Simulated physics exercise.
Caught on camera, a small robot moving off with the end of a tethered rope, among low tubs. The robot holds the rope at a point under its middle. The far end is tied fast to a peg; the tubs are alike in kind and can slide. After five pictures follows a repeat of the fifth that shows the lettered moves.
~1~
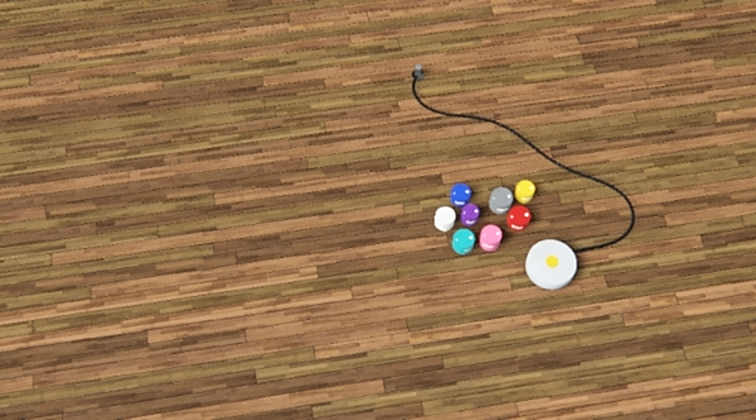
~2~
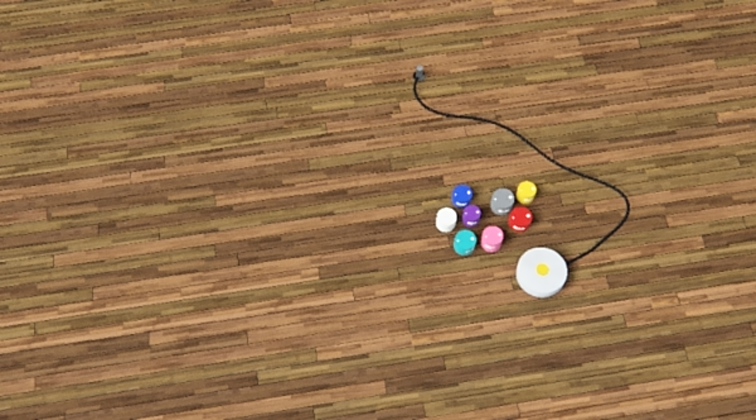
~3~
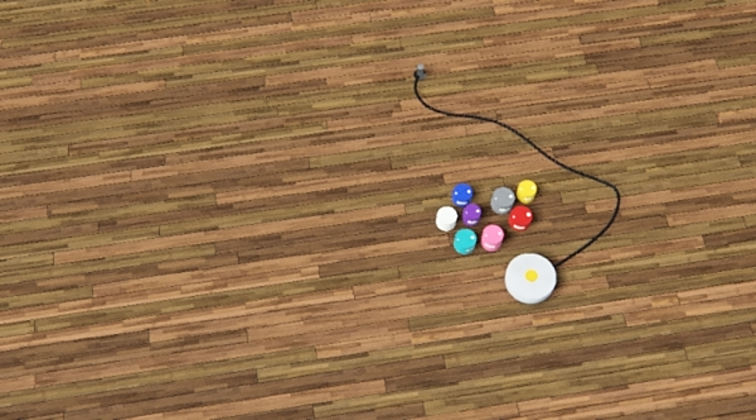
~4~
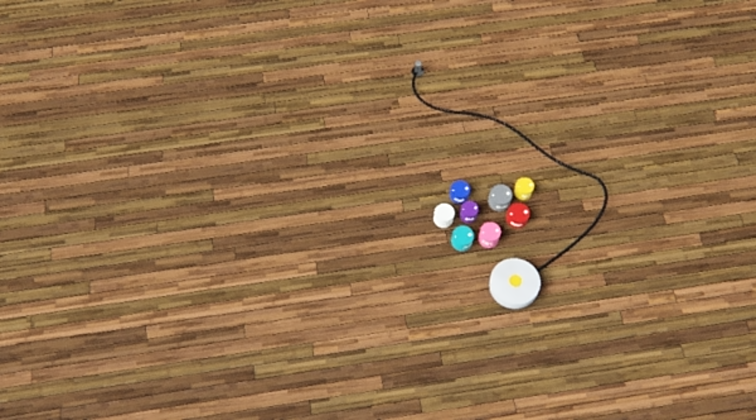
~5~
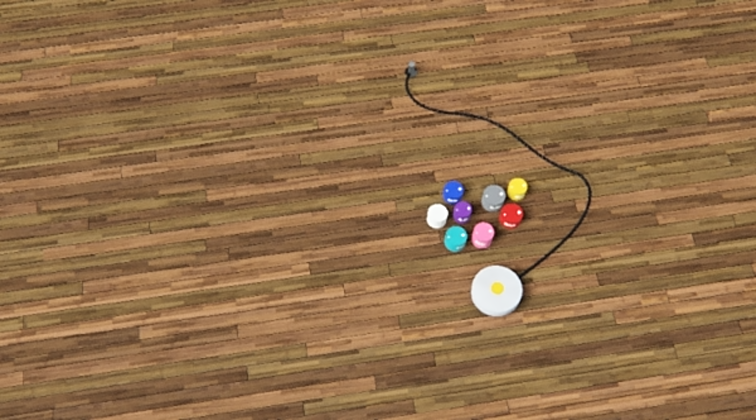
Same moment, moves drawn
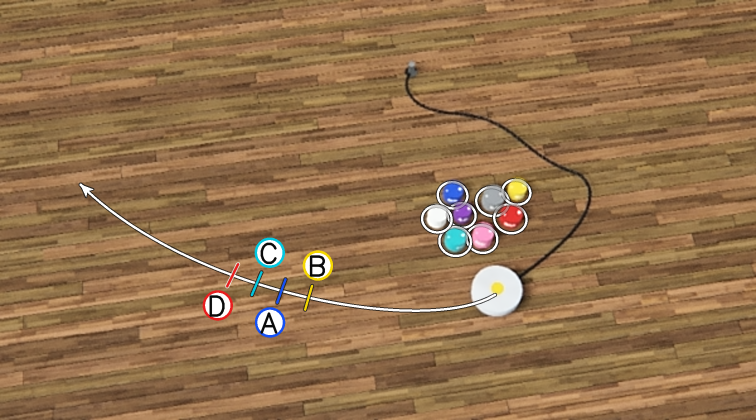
A round white robot with a yellow dot slid slowly down and to the left across the wooden floor, drawing a black rope tied to a peg around a cluster of colourful tubs.
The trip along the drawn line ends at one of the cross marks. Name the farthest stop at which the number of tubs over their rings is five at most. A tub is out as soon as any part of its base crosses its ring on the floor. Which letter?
No farther than B.
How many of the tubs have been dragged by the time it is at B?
By then, four.
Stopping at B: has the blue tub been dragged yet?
By then, no.
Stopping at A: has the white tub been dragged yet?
By then, no.
On the copy, A at (281, 291); B at (309, 298); C at (257, 284); D at (233, 275); the route from (495, 295) via (266, 286) to (80, 184).
On B. First, robot (432, 307).
Then, robot (364, 304).
Finally, robot (308, 294); pink tub (474, 227); grey tub (474, 196); red tub (487, 213); yellow tub (493, 195); four over the rings.
By contrast, A has seven over the rings; C has eight over the rings; D has eight over the rings.
